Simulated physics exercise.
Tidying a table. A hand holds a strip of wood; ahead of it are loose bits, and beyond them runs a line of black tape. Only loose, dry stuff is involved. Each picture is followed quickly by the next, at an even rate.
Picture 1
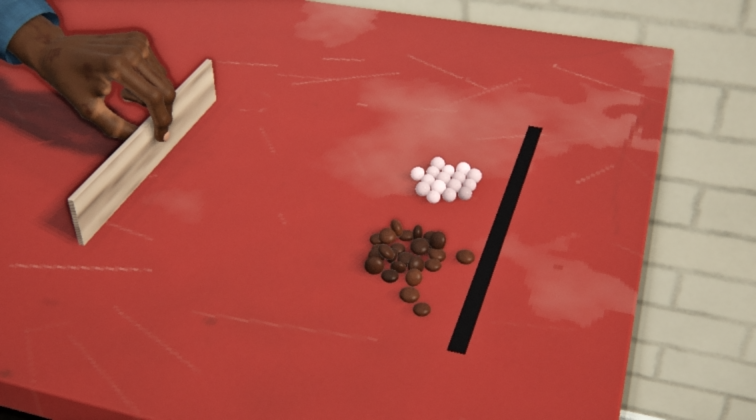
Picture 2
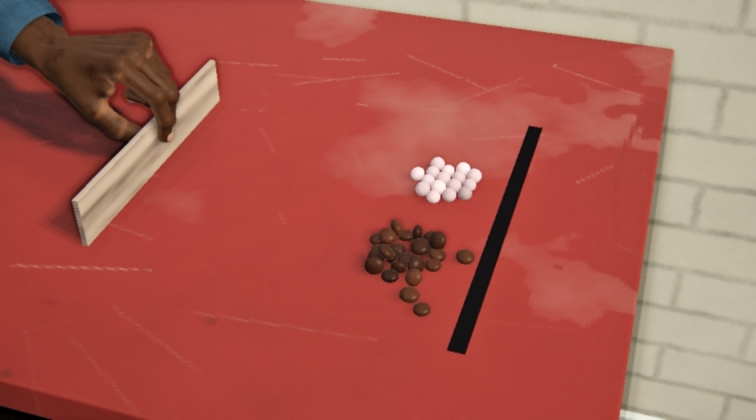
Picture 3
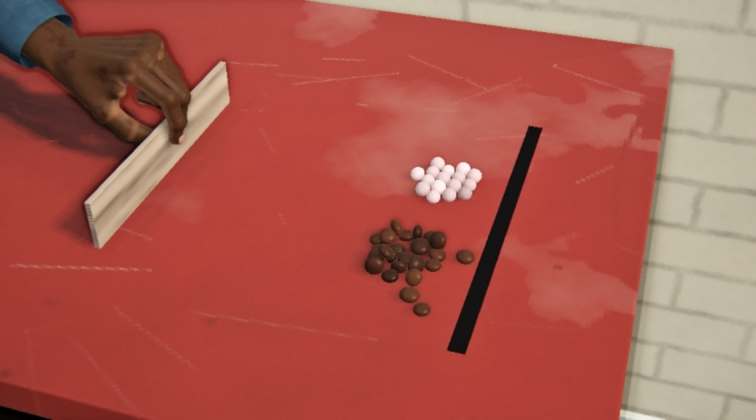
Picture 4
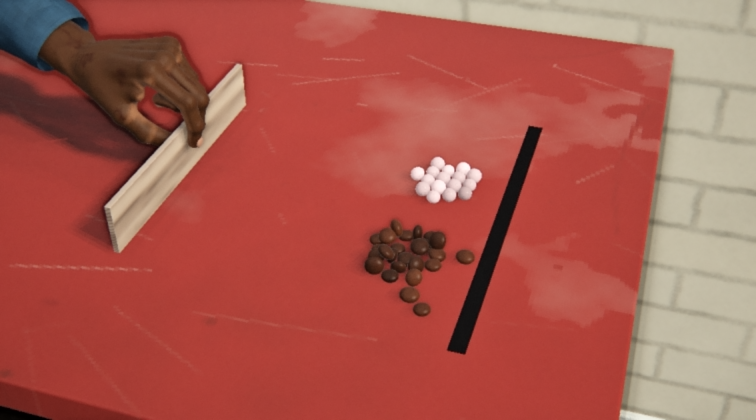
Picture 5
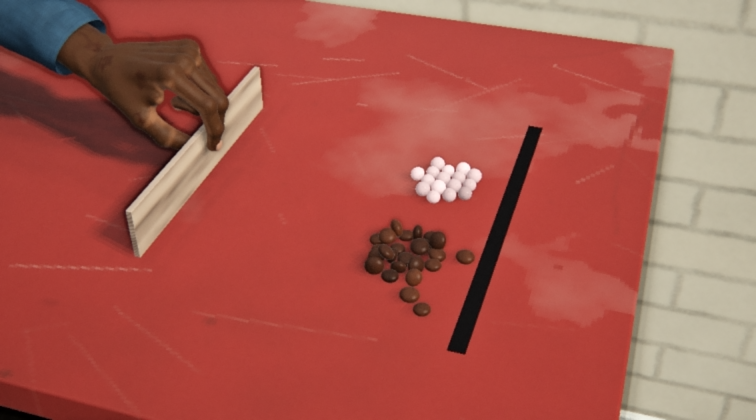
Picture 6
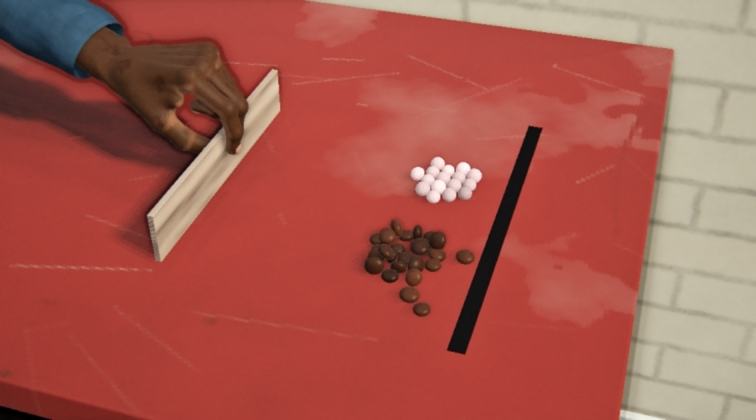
A hand slid an upright strip of wood a short way to the right across a scuffed red table, while the small white balls and brown drops near the black tape stayed still.
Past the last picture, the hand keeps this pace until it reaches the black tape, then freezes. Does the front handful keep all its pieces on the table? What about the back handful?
The front handful keeps them all; the back handful loses some.
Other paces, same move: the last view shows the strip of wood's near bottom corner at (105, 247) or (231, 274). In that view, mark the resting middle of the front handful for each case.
The middle stops roughly at (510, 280) the first time and at (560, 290) the second time.
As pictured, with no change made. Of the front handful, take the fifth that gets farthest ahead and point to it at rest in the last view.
About (546, 289).
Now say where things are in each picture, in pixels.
The first frame shows strip of wood (88, 209), at rest; black tape (532, 136), well back from the edge; edge at (644, 256); front handful (406, 259), some flat chocolate drops; back handful (443, 179), a few sugar pearls.
The second frame shows strip of wood (92, 210); back handful (443, 179).
The third frame shows strip of wood (104, 212); front handful (406, 259).
The fourth frame shows strip of wood (123, 216); back handful (443, 179).
The fifth frame shows strip of wood (144, 220); front handful (406, 259).
The sixth frame shows strip of wood (165, 224); black tape (532, 136); edge at (644, 256); front handful (406, 259); back handful (443, 179).
Then, 0.42 s later than the last frame, strip of wood still moving, near (365, 160); front handful all on the table, its front near (466, 256); back handful all on the table, its front near (474, 176).
Then, 0.87 s later than the last frame, strip of wood stopped at the black tape; front handful all on the table, its front near (557, 293); back handful all on the table, its front near (589, 162).
Then, 1.15 s later than the last frame, strip of wood stopped at the black tape; front handful all on the table, its front near (560, 294); back handful about a tenth over the edge.
When it is over, strip of wood stopped at the black tape; front handful all on the table, its front near (560, 294); back handful every one over the edge.
